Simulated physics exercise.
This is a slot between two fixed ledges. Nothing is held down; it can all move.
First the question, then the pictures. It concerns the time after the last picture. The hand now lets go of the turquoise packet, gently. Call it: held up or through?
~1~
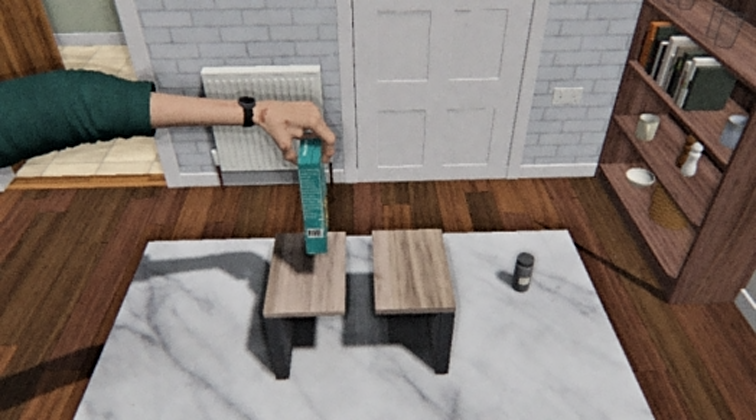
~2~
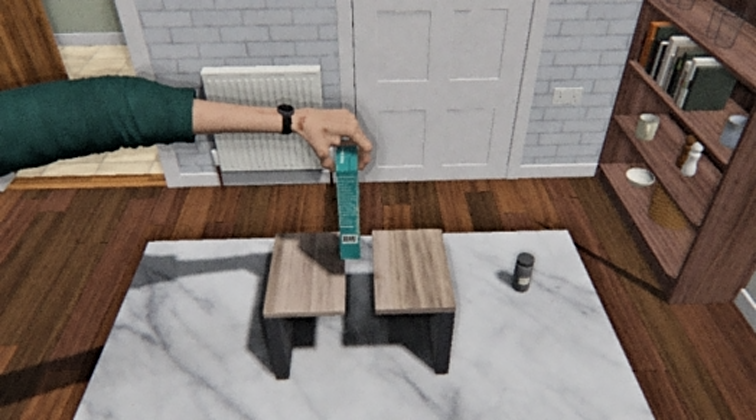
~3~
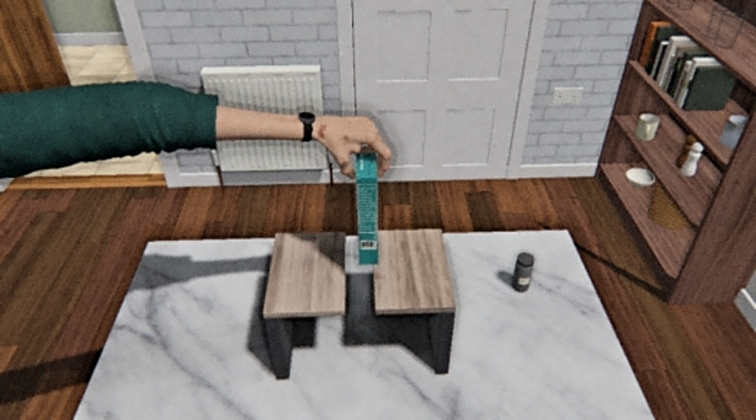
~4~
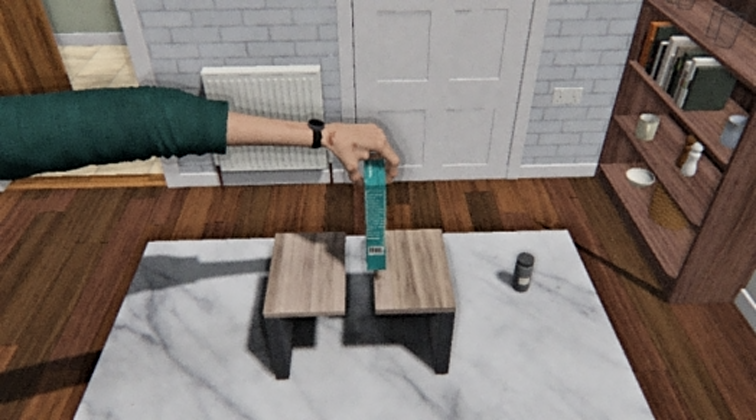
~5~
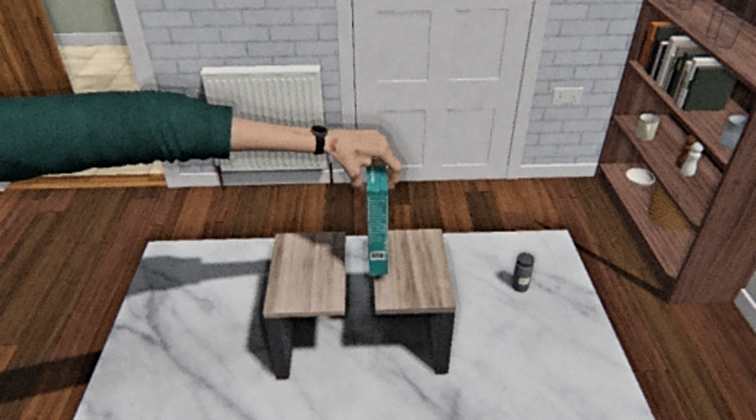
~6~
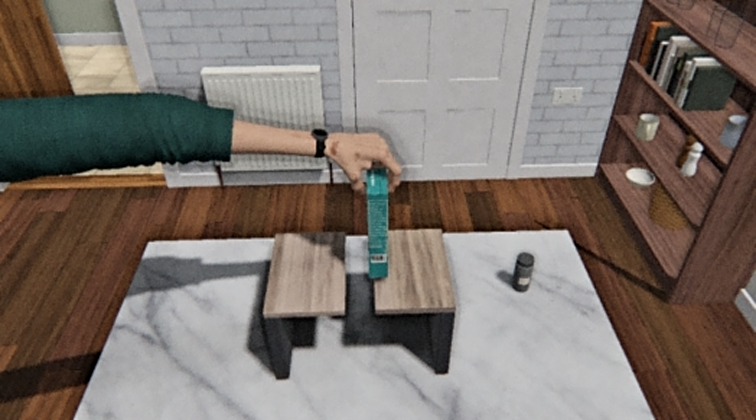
Held up.
Then, 0.20 s later than the last frame, turquoise packet moved a little near (377, 229).
Then, 0.30 s later than the last frame, turquoise packet resting near (375, 230).
When it is over, both as before. End places, in pixels of the last picture, turquoise packet near (377, 228). The packet lodges.
